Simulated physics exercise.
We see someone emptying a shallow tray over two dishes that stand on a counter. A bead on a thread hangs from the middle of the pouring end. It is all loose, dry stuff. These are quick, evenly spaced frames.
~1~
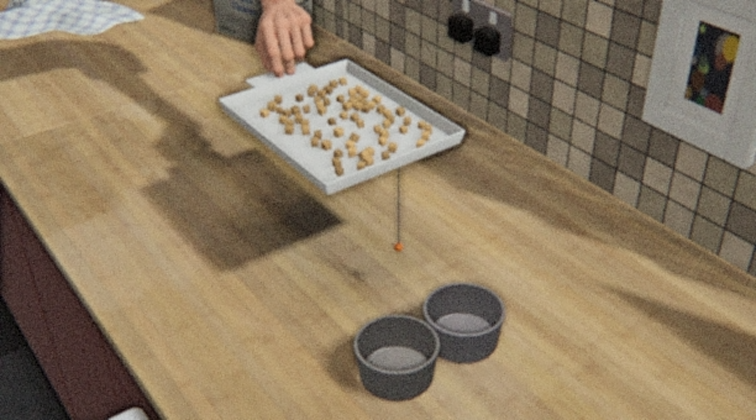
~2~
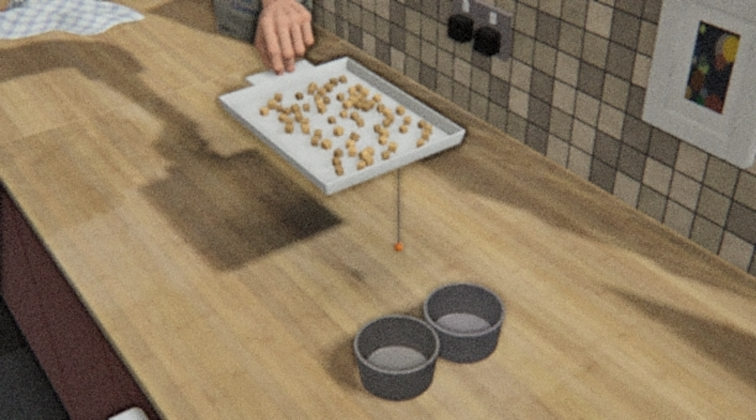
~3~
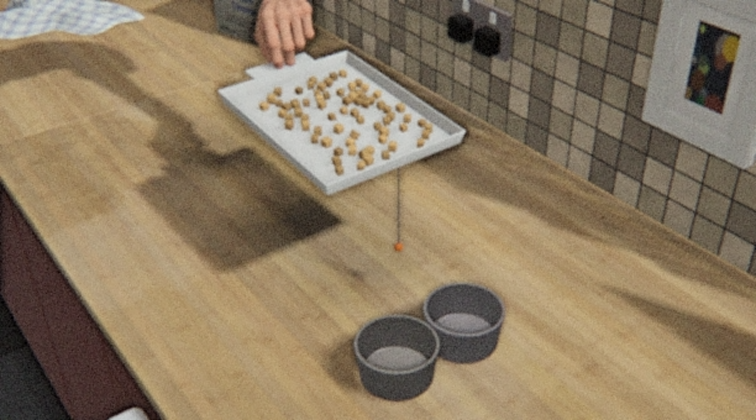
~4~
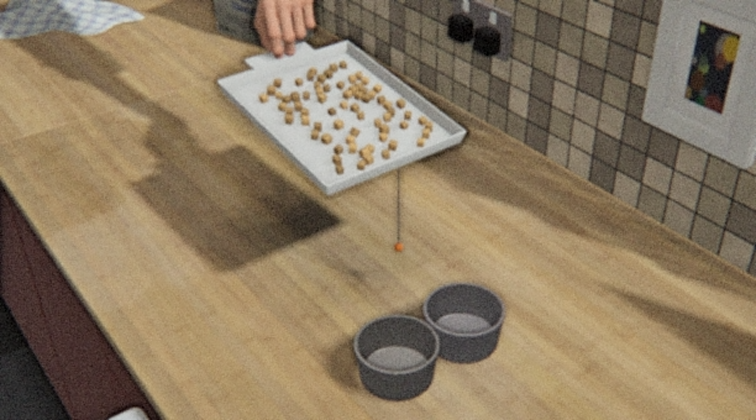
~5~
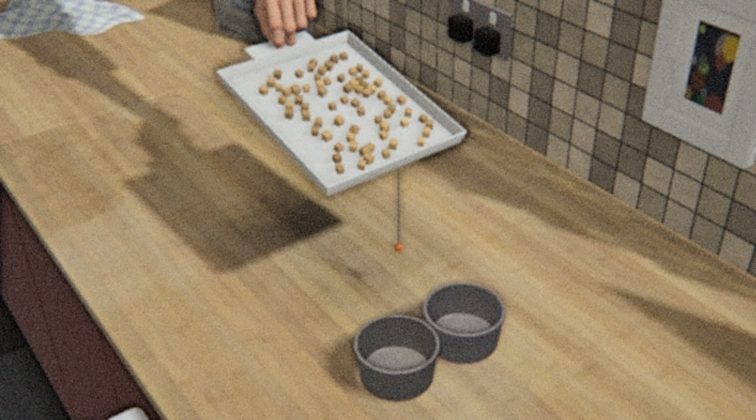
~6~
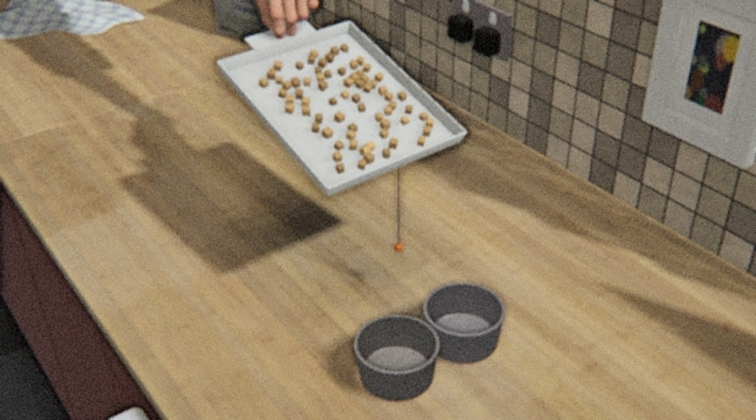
White tray of small wooden cubes tilting slightly as a hand raises its far end above a counter with two grey dishes.
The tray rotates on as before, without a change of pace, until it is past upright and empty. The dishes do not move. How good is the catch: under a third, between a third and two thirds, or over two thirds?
The two hold less than a third of the load.
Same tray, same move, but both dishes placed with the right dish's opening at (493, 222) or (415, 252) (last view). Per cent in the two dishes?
In turn 10 and 20 in a hundred.
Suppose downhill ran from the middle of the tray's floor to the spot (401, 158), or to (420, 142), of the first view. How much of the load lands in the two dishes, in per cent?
The first gives 10 %, the second 0 %.
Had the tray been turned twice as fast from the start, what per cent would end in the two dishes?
It comes to 0 per cent or so.
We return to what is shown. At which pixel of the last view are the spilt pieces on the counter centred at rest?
At about (429, 311).
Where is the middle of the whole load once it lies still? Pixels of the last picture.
Close to (430, 314).
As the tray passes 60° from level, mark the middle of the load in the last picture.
At about (397, 148).
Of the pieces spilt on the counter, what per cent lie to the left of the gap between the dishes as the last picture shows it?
Some 60 per cent.
Soon after the last picture, tray tipped steeply; nearly all on the tray; a stray few in the air.
A little later, tray tipped past a quarter turn; most on the tray; a small part outside both; a small part in the air.
Later still, tray tipped past a quarter turn; a small part in the right dish; nearly all outside both.
At rest, tray tipped past a quarter turn; none in the left dish; a small part in the right dish; nearly all outside both.
